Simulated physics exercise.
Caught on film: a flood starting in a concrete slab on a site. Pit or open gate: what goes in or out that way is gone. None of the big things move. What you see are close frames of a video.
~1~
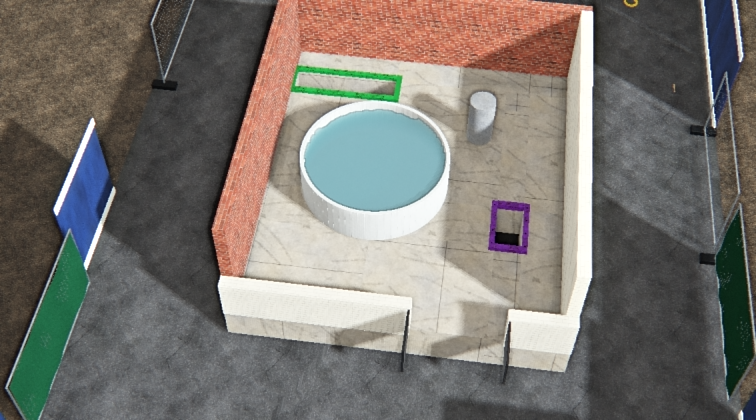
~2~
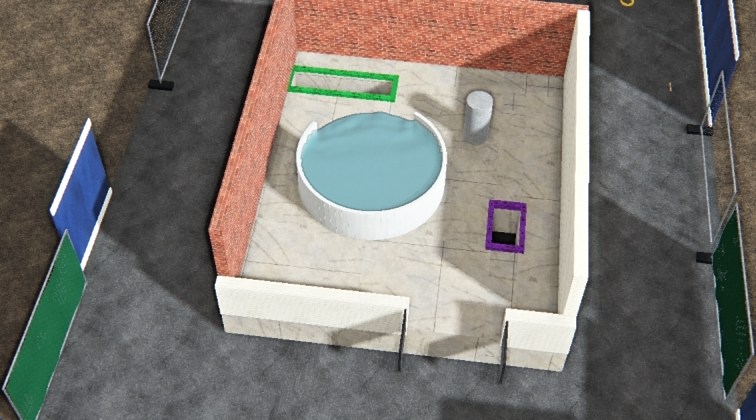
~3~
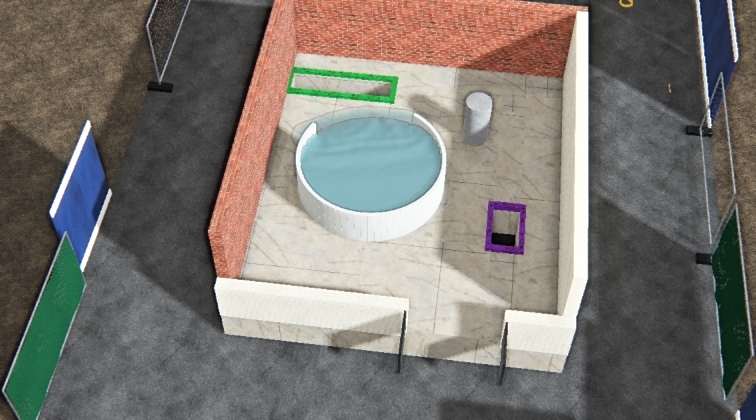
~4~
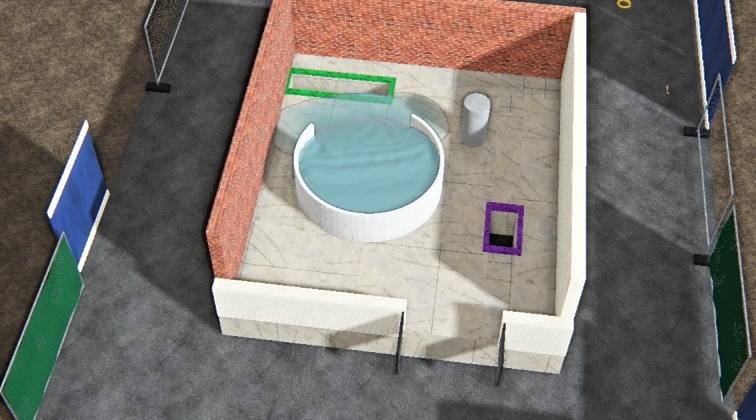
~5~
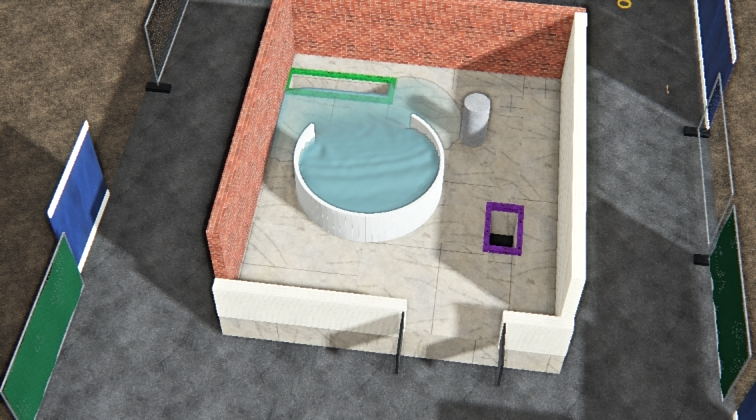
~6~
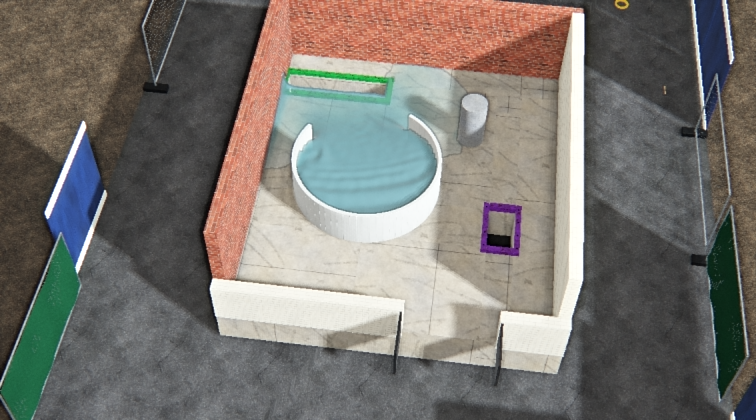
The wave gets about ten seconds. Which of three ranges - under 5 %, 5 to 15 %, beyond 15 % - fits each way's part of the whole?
Outcome: The gate drains a share short of five per cent, the purple pit drains a share short of five per cent, the green pit drains a share exceeding fifteen per cent.
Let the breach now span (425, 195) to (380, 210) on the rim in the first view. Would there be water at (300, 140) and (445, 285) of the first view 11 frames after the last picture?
Untouched, then submerged.
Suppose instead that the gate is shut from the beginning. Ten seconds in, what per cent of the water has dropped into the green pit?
Share for green: 50 percent.
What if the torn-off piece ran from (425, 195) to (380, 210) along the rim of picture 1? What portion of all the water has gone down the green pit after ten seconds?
That would be green at 0 percent.
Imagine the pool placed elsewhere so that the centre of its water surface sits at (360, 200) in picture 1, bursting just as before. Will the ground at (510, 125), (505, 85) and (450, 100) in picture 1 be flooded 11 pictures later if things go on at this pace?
So, first one stays dry, second one got wet, third one got wet.
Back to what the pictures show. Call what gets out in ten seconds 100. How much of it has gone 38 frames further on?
Share gone by then: About 95 %.
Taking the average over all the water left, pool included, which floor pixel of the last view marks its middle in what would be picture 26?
Centre of mass: Roughly (379, 148).
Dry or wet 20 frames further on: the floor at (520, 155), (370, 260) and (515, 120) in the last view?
Listed points: Inundated / unwetted / inundated.
A moment on, water covers 30 % of the floor; the gate 0 %, the purple pit 0 %, the green pit 13 %.
Next, water covers 30 % of the floor; the gate 0 %, the purple pit 0 %, the green pit 26 %.
Then, water covers 50 % of the floor; the gate 0 %, the purple pit 0 %, the green pit 38 %.
Later, water covers 80 % of the floor; the gate 0 %, the purple pit 0 %, the green pit 47 %.
In the end, water covers 100 % of the floor; the gate 2 %, the purple pit 0 %, the green pit 48 %.
